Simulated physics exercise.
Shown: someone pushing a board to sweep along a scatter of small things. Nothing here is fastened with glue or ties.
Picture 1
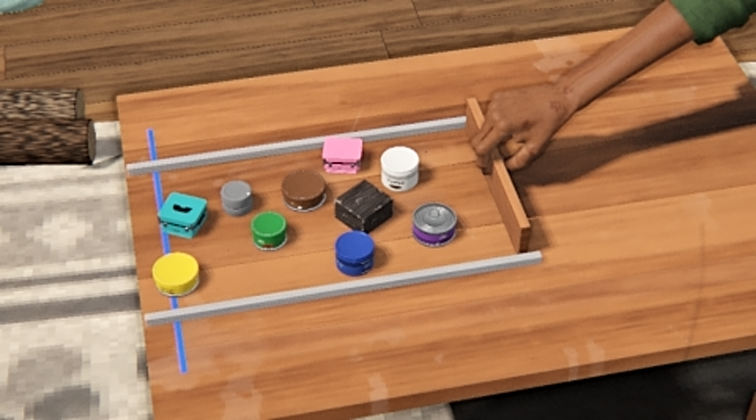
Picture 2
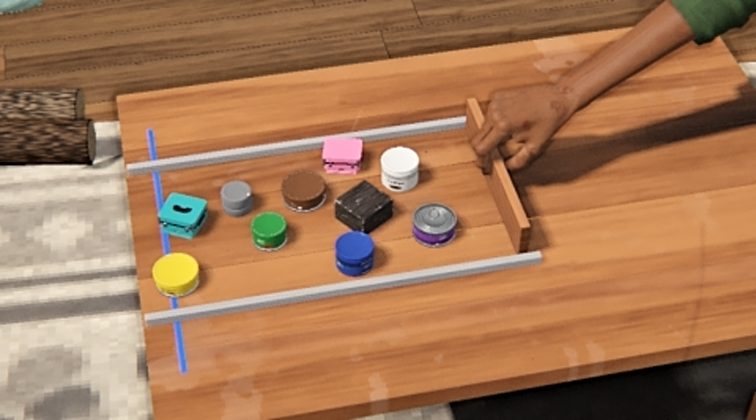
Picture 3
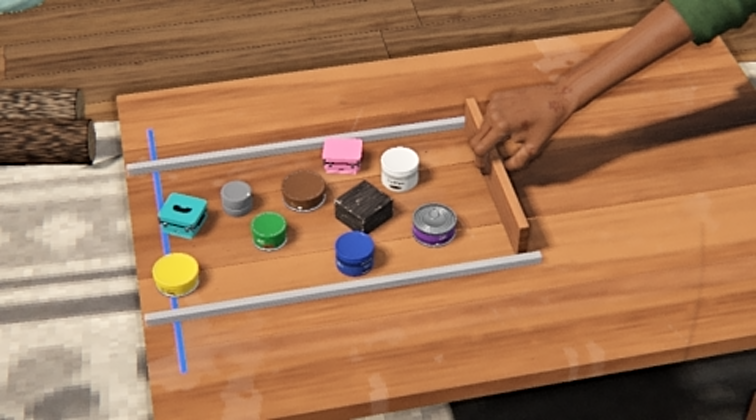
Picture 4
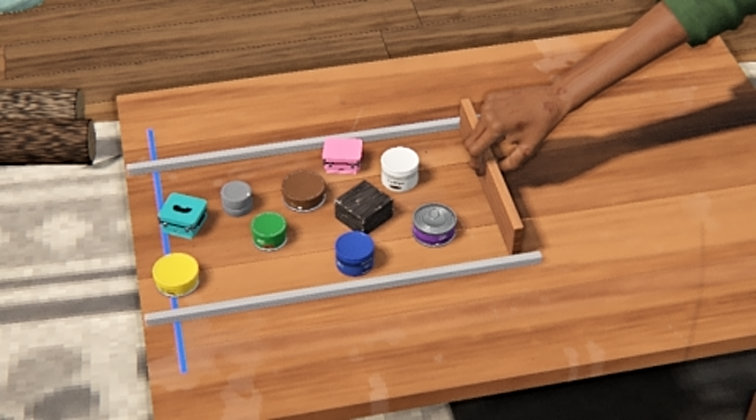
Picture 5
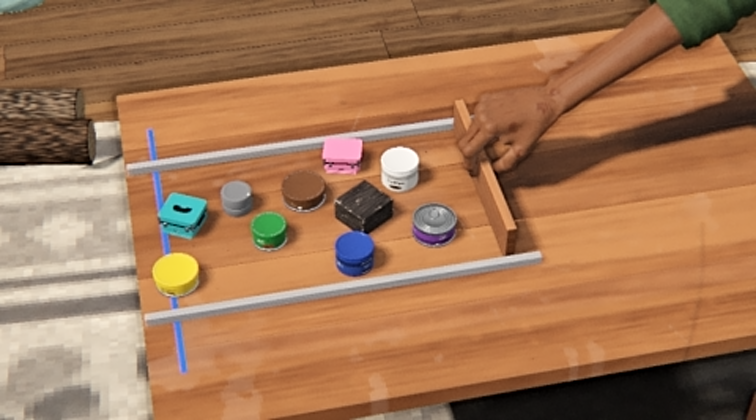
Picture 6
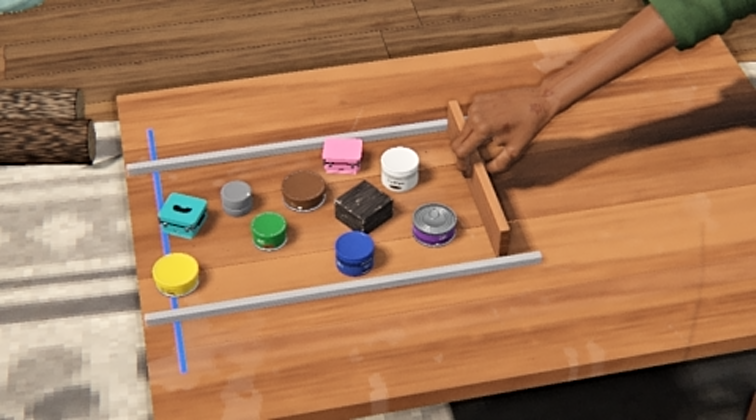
A hand slides a wooden board slightly left between two rails on a table, while the scattered colourful small containers stay still.
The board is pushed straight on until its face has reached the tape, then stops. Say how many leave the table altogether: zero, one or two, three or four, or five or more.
Lost five or more.
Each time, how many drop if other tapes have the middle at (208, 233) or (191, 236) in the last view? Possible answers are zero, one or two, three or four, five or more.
1 or 2, then three or four.
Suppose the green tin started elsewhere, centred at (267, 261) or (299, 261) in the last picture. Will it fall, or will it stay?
One place after the other: It ends up falling; it ends up falling.
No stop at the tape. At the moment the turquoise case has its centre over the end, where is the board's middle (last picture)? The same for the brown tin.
The middle is at (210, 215) when it's the turquoise case, and at (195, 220) when it's the brown tin.
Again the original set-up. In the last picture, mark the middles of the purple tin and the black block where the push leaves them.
Same order as the question: First (147, 267), second (137, 230).
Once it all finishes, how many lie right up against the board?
The count comes out at 5.
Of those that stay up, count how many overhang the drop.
5 in all.
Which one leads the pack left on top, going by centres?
The one in question is the black block.
A little later, none off yet; yellow pot at rest near (176, 275); turquoise case at rest near (184, 217); grey lid at rest near (237, 199).
When it is over, the number that fall off is five or more; down, brown tin, green tin, grey lid, turquoise case and yellow pot.
